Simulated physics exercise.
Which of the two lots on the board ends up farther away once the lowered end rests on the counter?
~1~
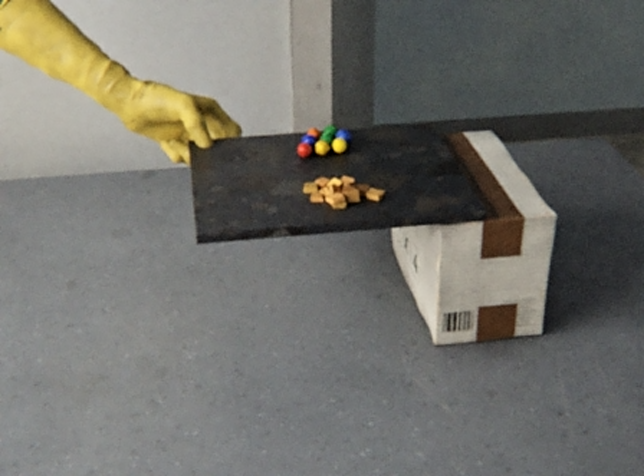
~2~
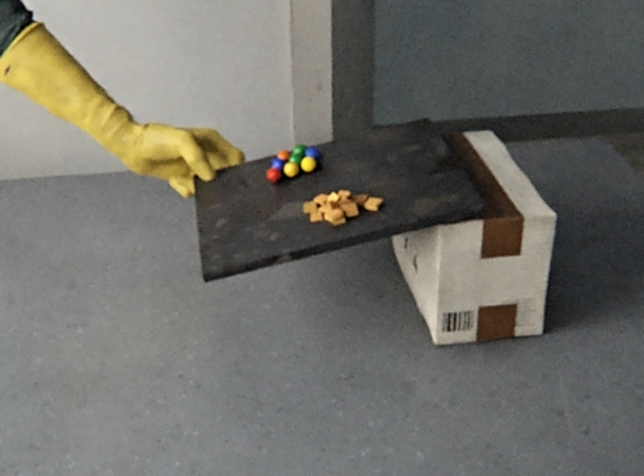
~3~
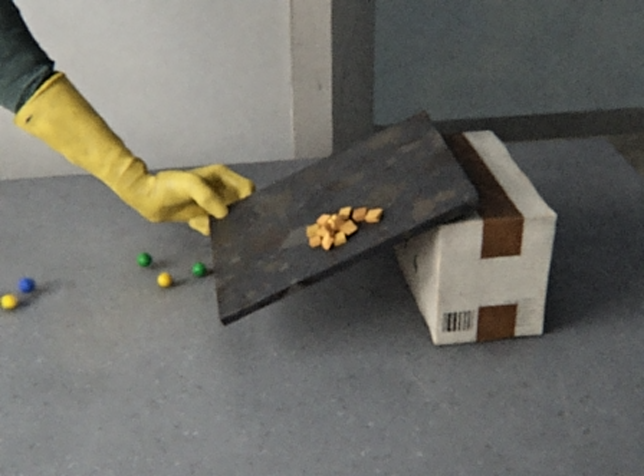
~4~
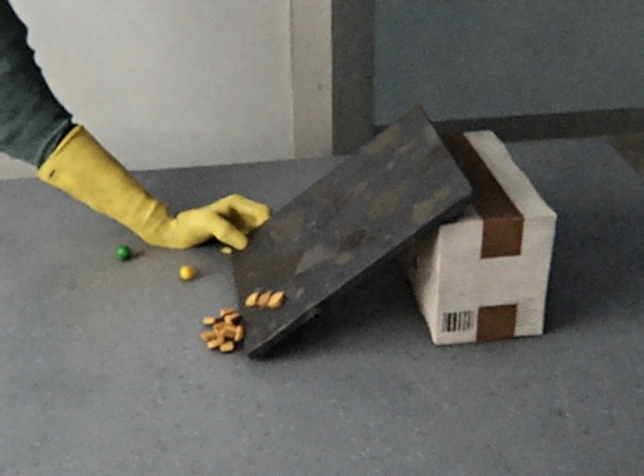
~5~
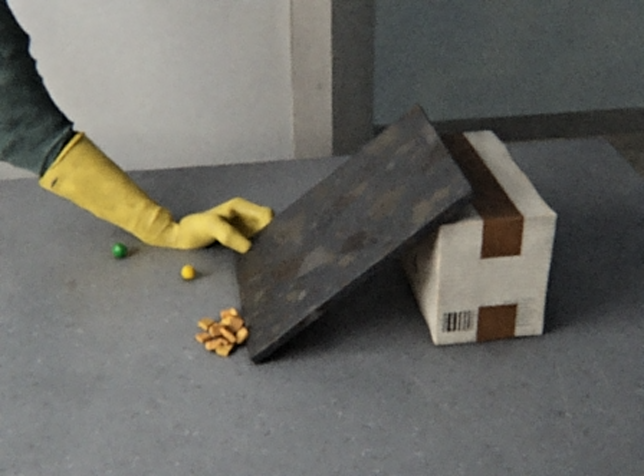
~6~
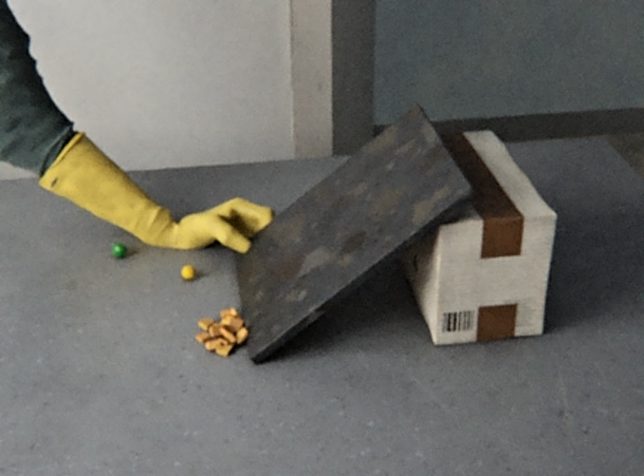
The colourful balls go farther, rolling well away across the counter with most of them out of view. The tan chunks stop in a small pile at the foot of the board.
